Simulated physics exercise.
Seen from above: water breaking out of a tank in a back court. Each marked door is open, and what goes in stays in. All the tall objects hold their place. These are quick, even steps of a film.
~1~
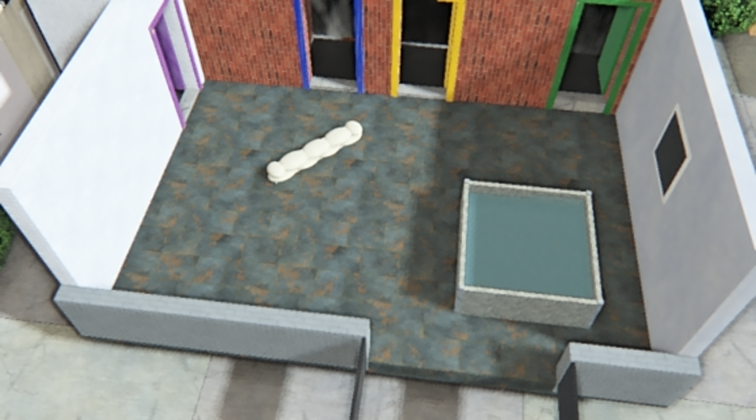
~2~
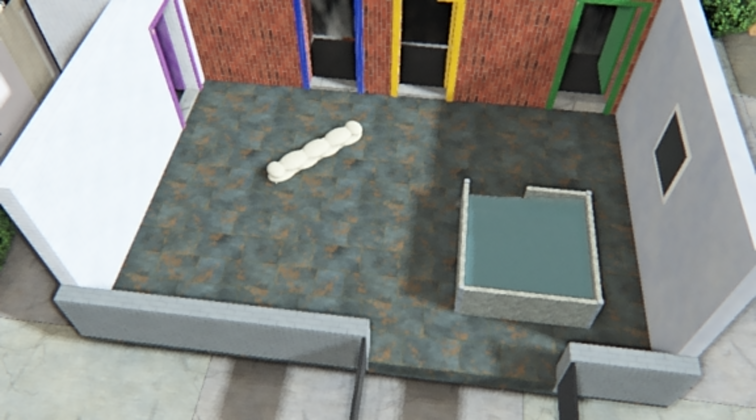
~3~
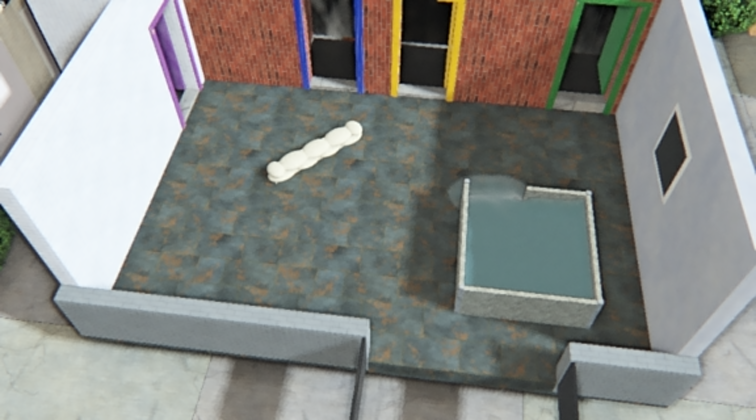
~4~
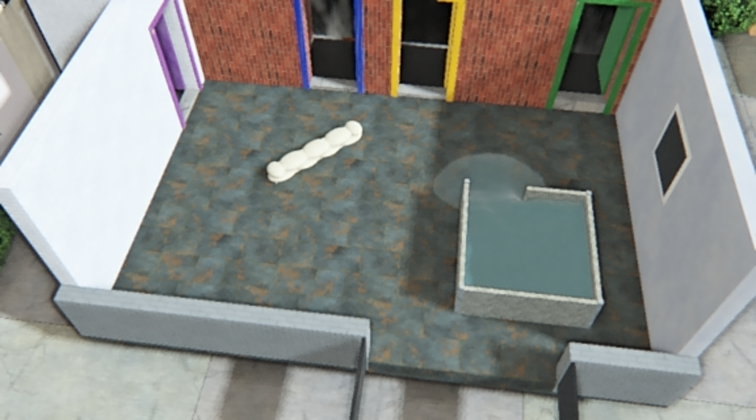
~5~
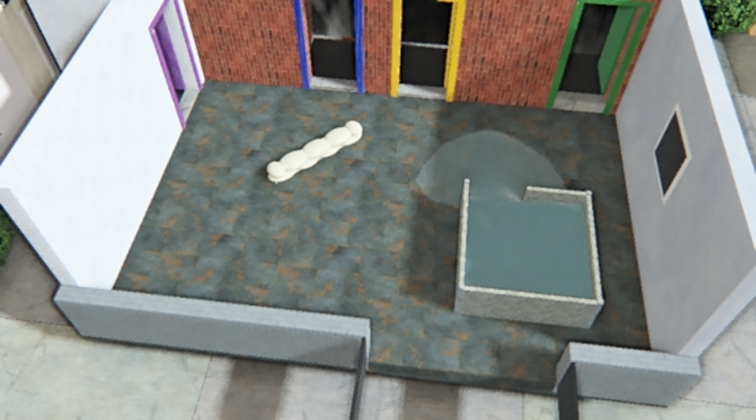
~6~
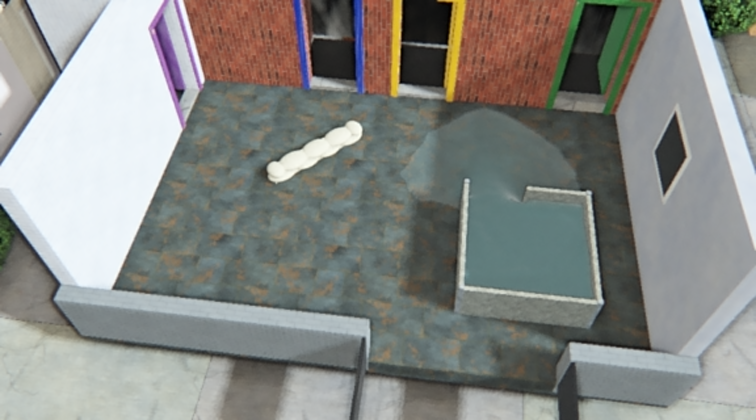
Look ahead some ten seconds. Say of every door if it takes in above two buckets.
One by one: The green door holds within the limit; the purple door floods; the blue door holds within the limit; the yellow door floods.
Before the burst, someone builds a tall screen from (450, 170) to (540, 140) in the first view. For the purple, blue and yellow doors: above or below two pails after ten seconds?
My reading: Purple lets less in; blue takes less; yellow is under.
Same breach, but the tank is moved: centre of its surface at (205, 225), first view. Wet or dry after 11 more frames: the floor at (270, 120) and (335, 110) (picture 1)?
One after the other: Flooded, covered.
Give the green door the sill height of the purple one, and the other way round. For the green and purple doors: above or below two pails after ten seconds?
In short: The green door passes that mark, the purple door takes less.
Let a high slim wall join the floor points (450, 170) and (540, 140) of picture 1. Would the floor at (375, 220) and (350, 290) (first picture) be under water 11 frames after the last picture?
One after the other: Wet, dry.
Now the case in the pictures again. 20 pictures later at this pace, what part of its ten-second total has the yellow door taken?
Near 80 in a hundred.
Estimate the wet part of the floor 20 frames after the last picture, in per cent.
I make it 40 per cent.
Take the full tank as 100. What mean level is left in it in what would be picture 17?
Near 54 in a hundred.
A moment on, water covers 20 % of the floor; the green door wet at the sill, nothing in, the purple door not reached, the blue door not reached, the yellow door under two buckets in.
Next, water covers 25 % of the floor; the green door wet at the sill, nothing in, the purple door not reached, the blue door wet at the sill, nothing in, the yellow door over two buckets in.
Then, water covers 40 % of the floor; the green door wet at the sill, nothing in, the purple door under two buckets in, the blue door under two buckets in, the yellow door over two buckets in.
Later, water covers 60 % of the floor; the green door wet at the sill, nothing in, the purple door over two buckets in, the blue door under two buckets in, the yellow door far over two buckets in.
In the end, water covers 85 % of the floor; the green door wet at the sill, nothing in, the purple door far over two buckets in, the blue door under two buckets in, the yellow door far over two buckets in.
